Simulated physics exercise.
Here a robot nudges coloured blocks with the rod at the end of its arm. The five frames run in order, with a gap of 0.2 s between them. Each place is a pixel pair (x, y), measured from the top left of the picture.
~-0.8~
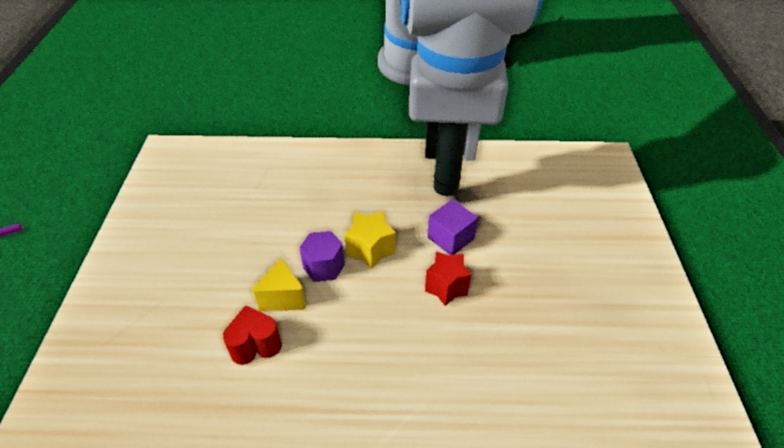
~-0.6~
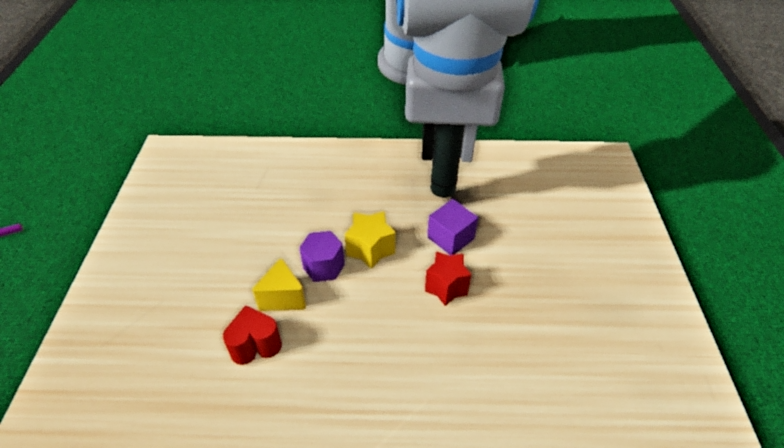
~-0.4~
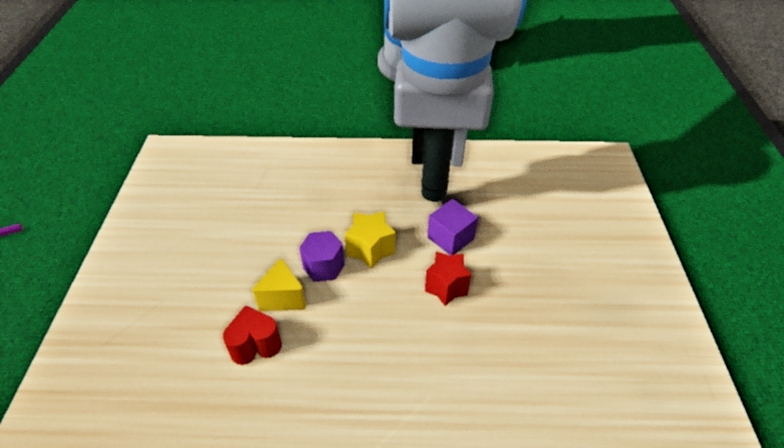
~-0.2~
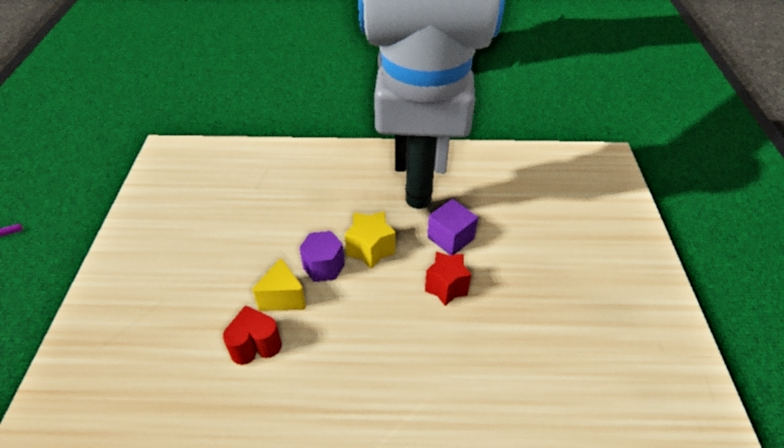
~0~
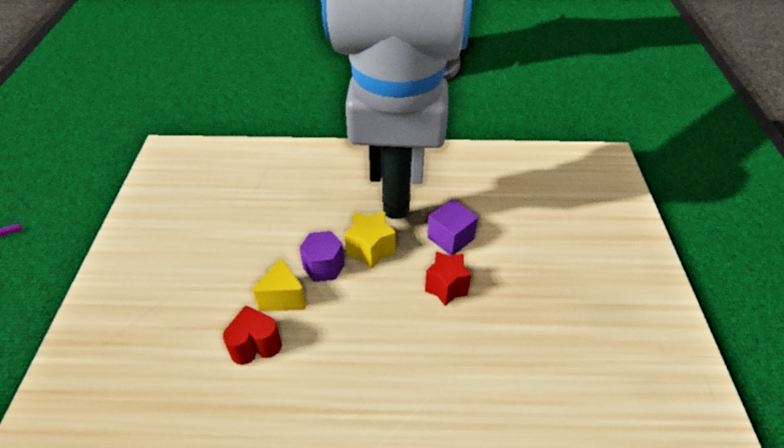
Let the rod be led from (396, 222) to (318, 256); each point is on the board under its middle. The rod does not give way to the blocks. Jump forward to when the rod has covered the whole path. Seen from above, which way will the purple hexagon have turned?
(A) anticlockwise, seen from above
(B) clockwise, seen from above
B (clockwise, seen from above)
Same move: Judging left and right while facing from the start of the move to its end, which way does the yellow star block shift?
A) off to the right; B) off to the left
B
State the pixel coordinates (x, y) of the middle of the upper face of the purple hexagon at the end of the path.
In the picture, it is at (303, 268).
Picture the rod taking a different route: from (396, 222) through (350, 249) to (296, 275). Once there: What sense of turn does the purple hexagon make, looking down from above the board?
Bird's-eye view: Clockwise.
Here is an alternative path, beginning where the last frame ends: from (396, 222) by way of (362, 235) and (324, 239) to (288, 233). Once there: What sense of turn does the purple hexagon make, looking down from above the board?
The purple hexagon rotates clockwise.
What follows on the original path. Halfway along, rod (357, 227); purple hexagon (309, 257), turned 35° clockwise; yellow star block (353, 246), turned 45° anticlockwise.
At the end, rod (316, 245); yellow triangular block (268, 282); purple hexagon (303, 268), turned 65° clockwise; yellow star block (345, 252), turned 105° anticlockwise; purple square unmoved.
